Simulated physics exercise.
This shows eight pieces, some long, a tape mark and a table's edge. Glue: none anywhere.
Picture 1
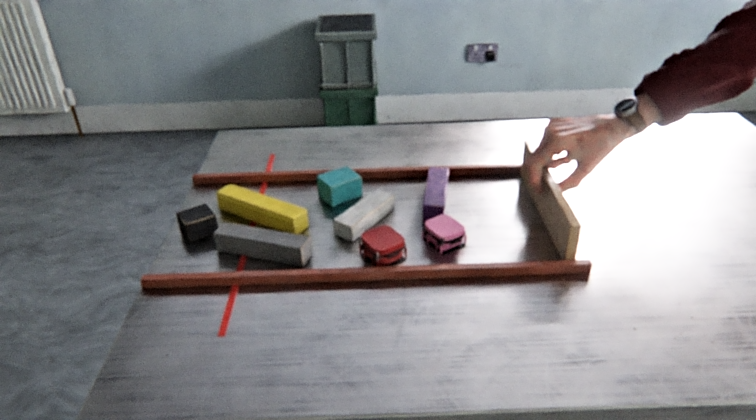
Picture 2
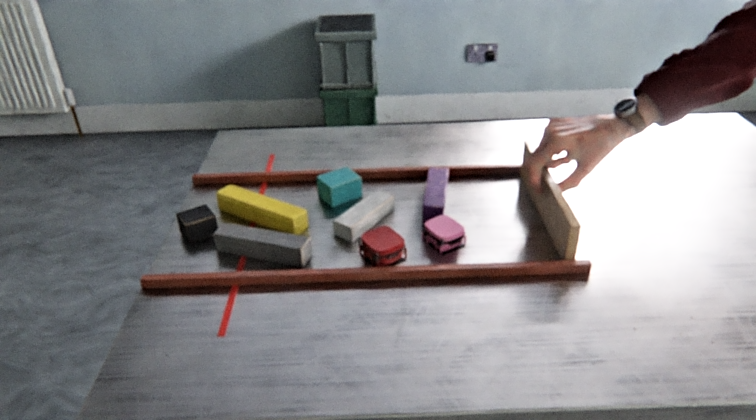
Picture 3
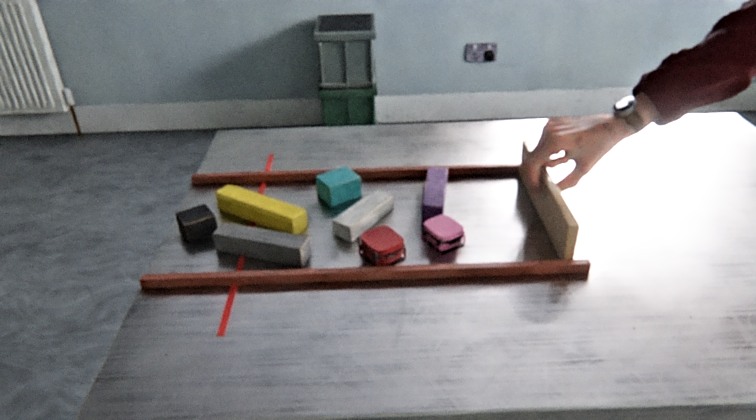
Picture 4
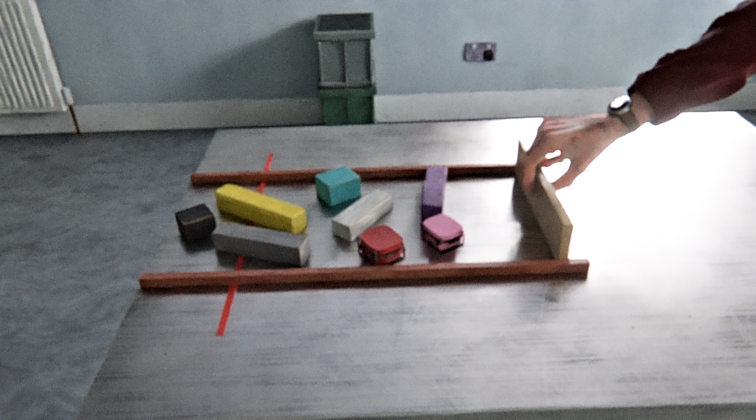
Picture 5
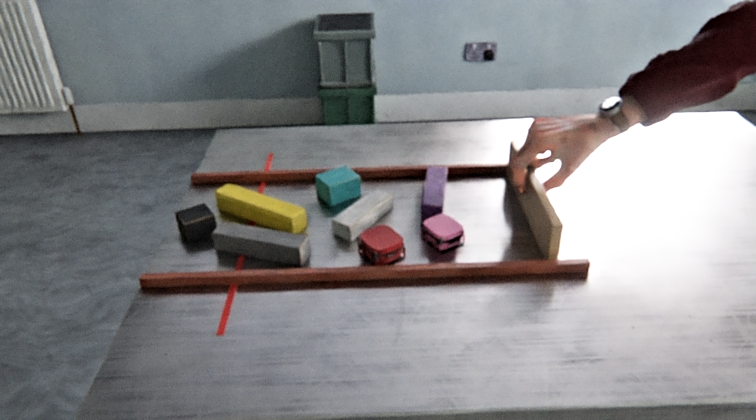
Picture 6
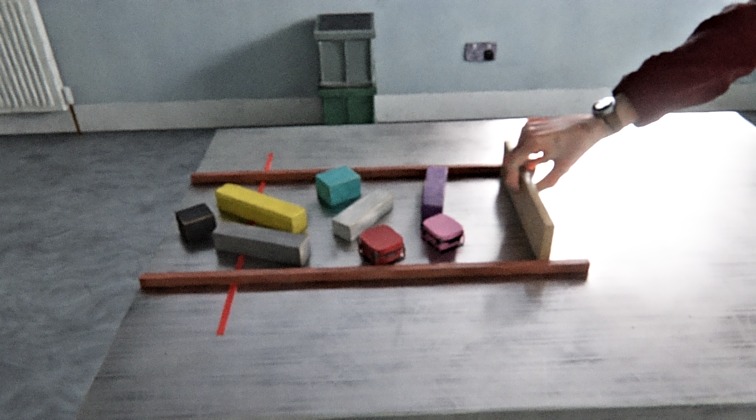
Hand sliding an upright wooden board slightly left between two rails on a table, while the coloured blocks ahead stay still.
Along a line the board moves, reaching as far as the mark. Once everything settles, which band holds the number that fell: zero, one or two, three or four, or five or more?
It is in the band one or two.
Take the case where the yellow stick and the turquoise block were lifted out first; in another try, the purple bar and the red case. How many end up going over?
0, then 0.
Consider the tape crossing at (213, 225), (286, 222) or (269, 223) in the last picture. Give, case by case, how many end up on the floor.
First 3, then 0, then 0.
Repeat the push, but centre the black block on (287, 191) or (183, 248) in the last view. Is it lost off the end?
Trial 1: Still up; trial 2: Still up.
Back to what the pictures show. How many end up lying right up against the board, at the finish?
That would be 3 of them.
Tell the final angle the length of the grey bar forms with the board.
Angle: Around 70°.
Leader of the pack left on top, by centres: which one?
Grey bar.
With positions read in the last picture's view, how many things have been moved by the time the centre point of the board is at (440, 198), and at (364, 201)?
I get 2 at the one place and 5 at the other.
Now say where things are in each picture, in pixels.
The first frame shows black block (198, 223); yellow stick (262, 209); grey bar (263, 244); board (547, 196); tape (253, 225).
The second frame shows yellow stick (261, 210); turquoise block (339, 187).
The third frame shows grey bar (262, 244); red case (382, 248).
The fourth frame shows black block (196, 222); white bar (363, 214).
The fifth frame shows yellow stick (260, 209); purple bar (435, 194).
The sixth frame shows black block (196, 221); yellow stick (260, 209); grey bar (261, 243); board (524, 196); tape (251, 223).
Soon after, none off yet; black block at rest near (196, 221); yellow stick at rest near (260, 209); grey bar at rest near (261, 243).
After that, none off yet; black block displaced a little near (186, 219); yellow stick displaced a little near (211, 208); grey bar displaced about its own width near (202, 243).
In the end, the number that fall off is one or two; gone, black block.
